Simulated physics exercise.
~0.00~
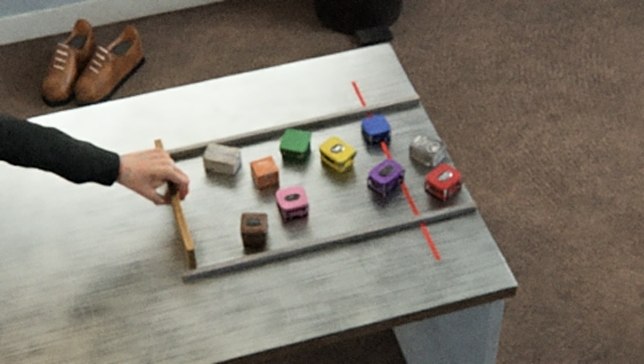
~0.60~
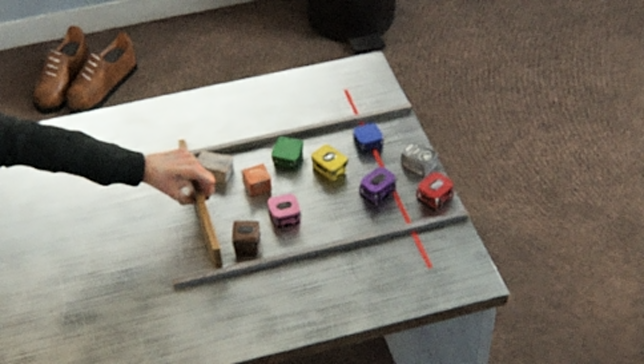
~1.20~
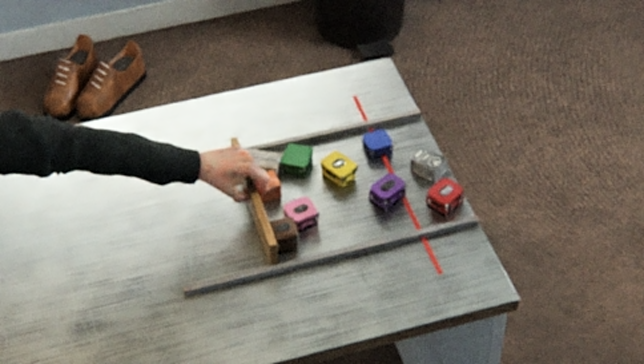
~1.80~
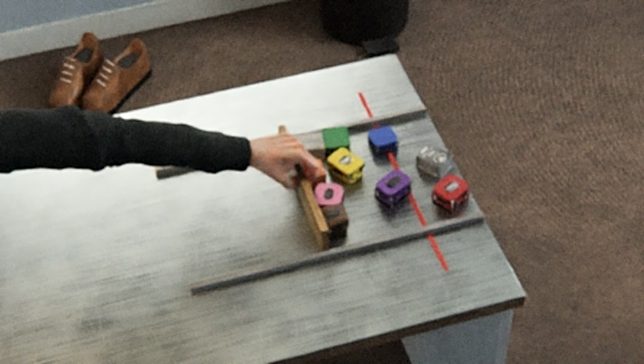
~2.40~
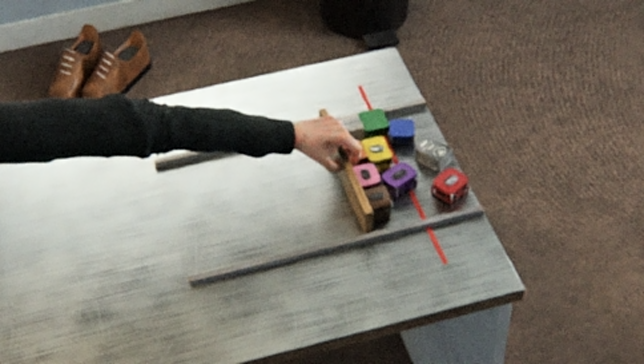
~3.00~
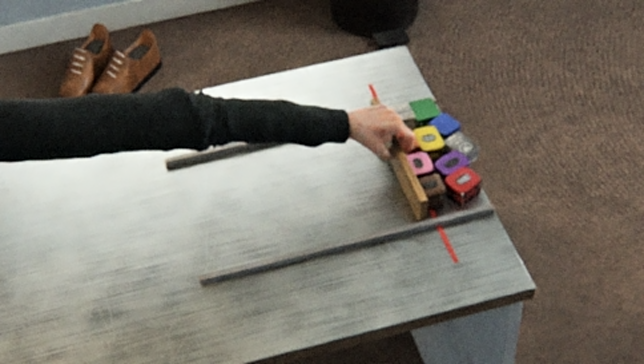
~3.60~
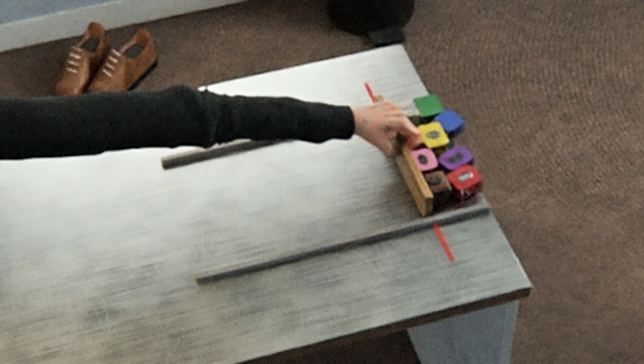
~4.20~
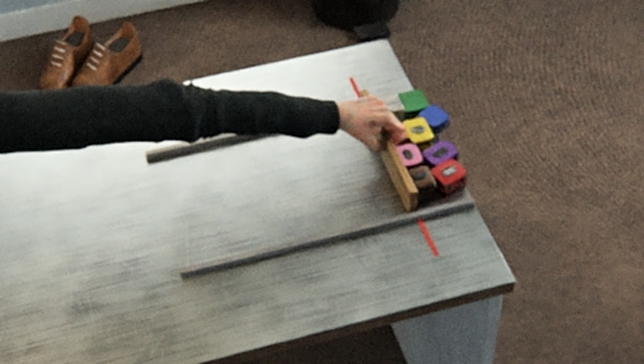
A dark-sleeved arm reaches in from the left, its hand holding an upright wooden board on a worn grey table, viewed from above at a slight sway. Small boxes and cases in many colours lie scattered between two low rails, near a red strip by the right end; brown shoes sit on the carpet behind. The hand pushes the board rightward, gathering the brown, white, orange and pink pieces, then the green, yellow and purple ones. The crowded cluster slides past the strip to the edge, where the grey box drops out of sight. The board halts, leaving the rest bunched at the edge.
